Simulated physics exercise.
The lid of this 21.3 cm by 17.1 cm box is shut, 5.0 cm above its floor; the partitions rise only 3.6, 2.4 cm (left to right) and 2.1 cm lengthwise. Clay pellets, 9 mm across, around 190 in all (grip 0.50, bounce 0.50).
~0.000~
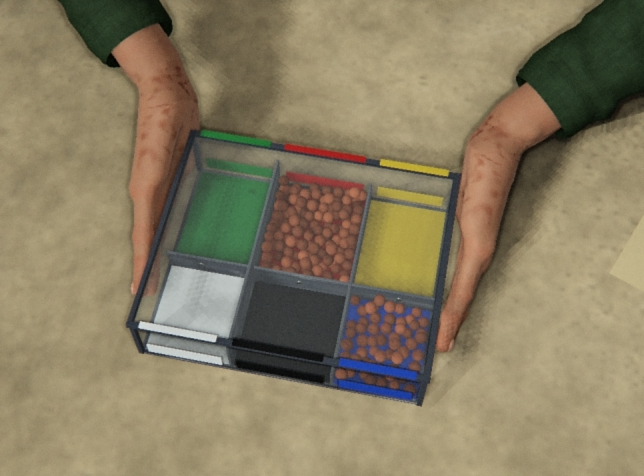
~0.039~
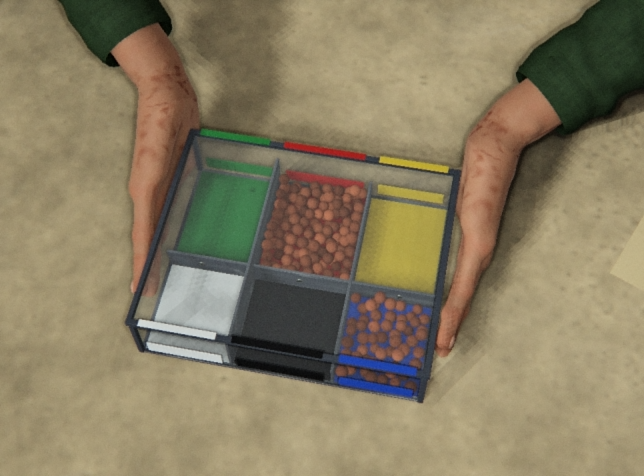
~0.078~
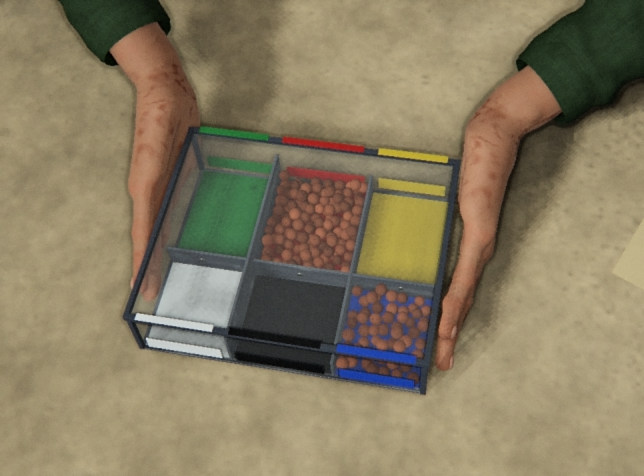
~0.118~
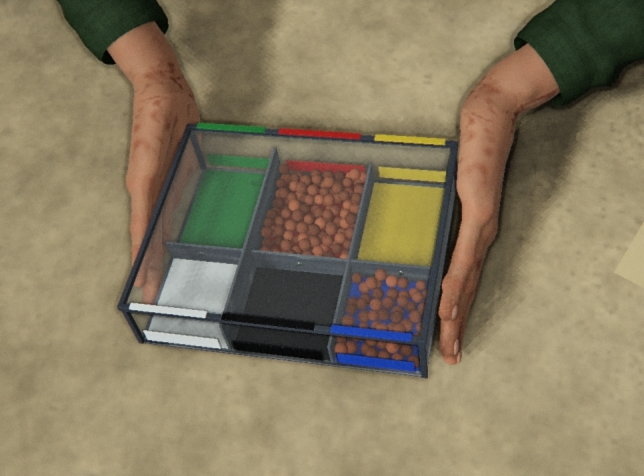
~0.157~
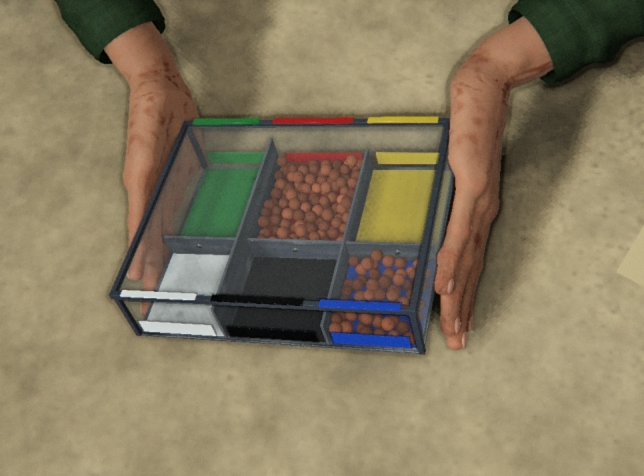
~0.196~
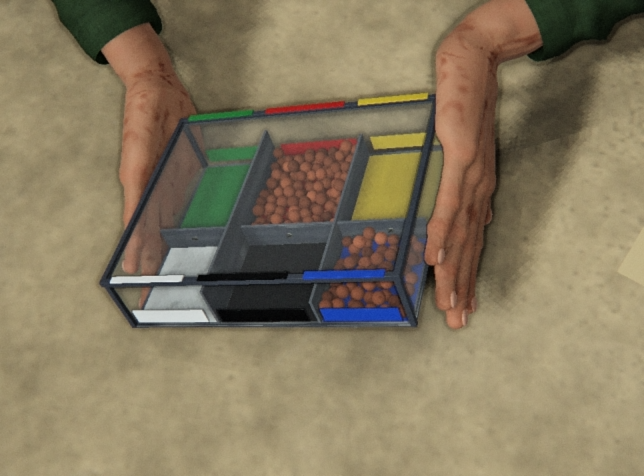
On a mottled beige surface seen from above at a slant, two hands in dark green sleeves hold a clear-lidded box by its left and right sides. Its six compartments are green, red and yellow at the back and white, black and blue in front, with reddish-brown pellets in the red and blue ones. The hands slowly, then faster, tilt the box, raising its front right, while the pellets stay in their compartments and the view stays still.
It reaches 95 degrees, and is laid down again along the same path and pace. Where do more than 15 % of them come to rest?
Red above, blue below, green above, yellow below, white below, black below.
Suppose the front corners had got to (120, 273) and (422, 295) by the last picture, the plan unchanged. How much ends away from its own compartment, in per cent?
In that case some 35 per cent.
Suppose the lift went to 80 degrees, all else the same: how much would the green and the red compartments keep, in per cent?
In that case green 10; red 80.
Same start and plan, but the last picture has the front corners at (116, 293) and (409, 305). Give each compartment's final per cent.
Red 75; blue 5; green 20; yellow 0; white 0; black 5.
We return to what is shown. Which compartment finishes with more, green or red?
The red one has more.
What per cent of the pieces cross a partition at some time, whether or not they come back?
About 45 per cent.
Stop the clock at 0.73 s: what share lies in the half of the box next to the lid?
Roughly 60 per cent.
Then, at 0.73 s, tilt 94 degrees; red 70 %, blue 10 %, green 5 %, yellow 5 %, black 10 %.
After 1.09 s, tilt 40 degrees; red 75 %, green 20 %, black 5 %.
After 1.54 s, tilt 0 degrees; red 75 %, green 20 %, black 5 %.
By 2.0 s all is still; red 75 %, blue 0 %, green 20 %, yellow 0 %, white 0 %, black 5 %.
